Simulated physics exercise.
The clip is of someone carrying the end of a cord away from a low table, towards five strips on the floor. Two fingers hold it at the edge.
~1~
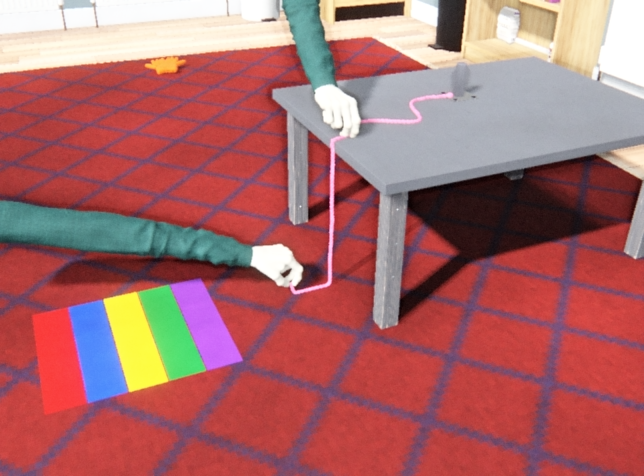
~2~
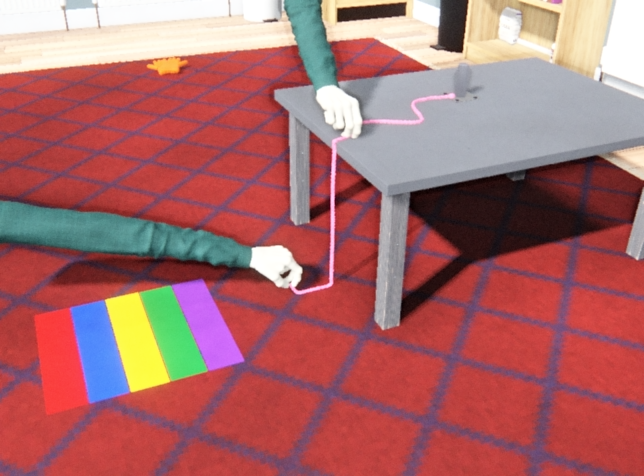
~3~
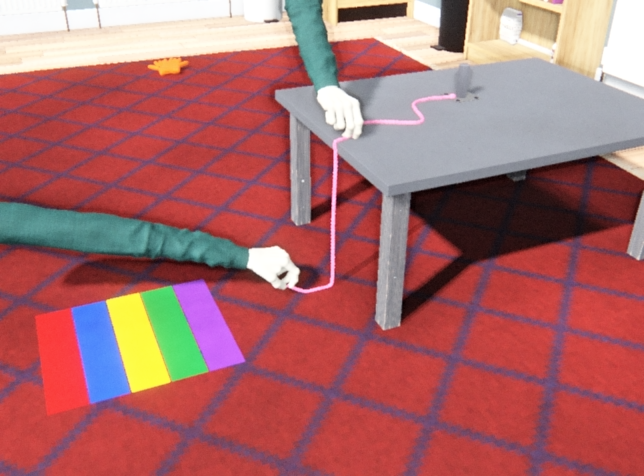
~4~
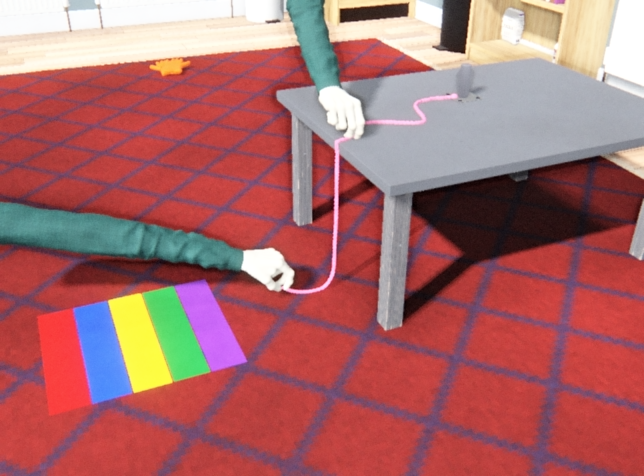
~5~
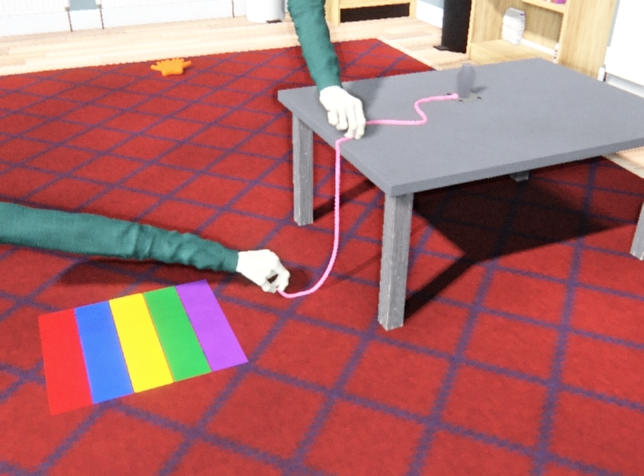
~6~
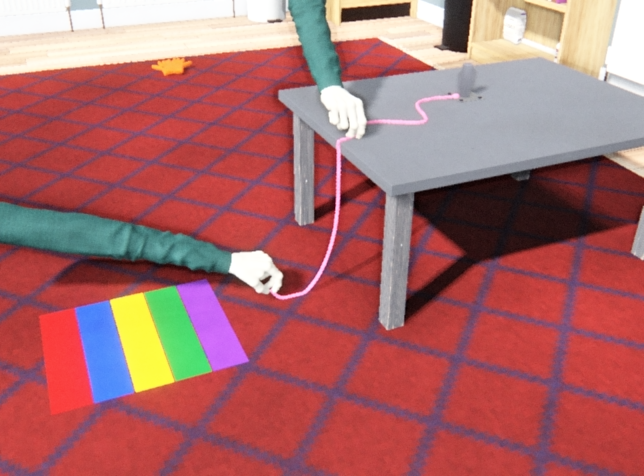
In the video, one hand holds a pink cord at the edge of a low gray table while another hand near the floor draws the cord's end slightly left, beside five colored strips on a red patterned carpet.
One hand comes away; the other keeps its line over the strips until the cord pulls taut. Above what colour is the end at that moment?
Over yellow.
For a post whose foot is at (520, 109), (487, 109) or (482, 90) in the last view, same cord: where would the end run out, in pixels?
The places are (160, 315), (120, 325) and (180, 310).
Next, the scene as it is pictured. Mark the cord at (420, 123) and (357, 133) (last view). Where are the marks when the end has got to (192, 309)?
Near (384, 121) and (331, 158).
Early on, end near (193, 309); over purple.
Midway, end near (155, 317); over green.
At the end of the slack, end near (131, 323); over yellow. The end stops over the yellow strip.
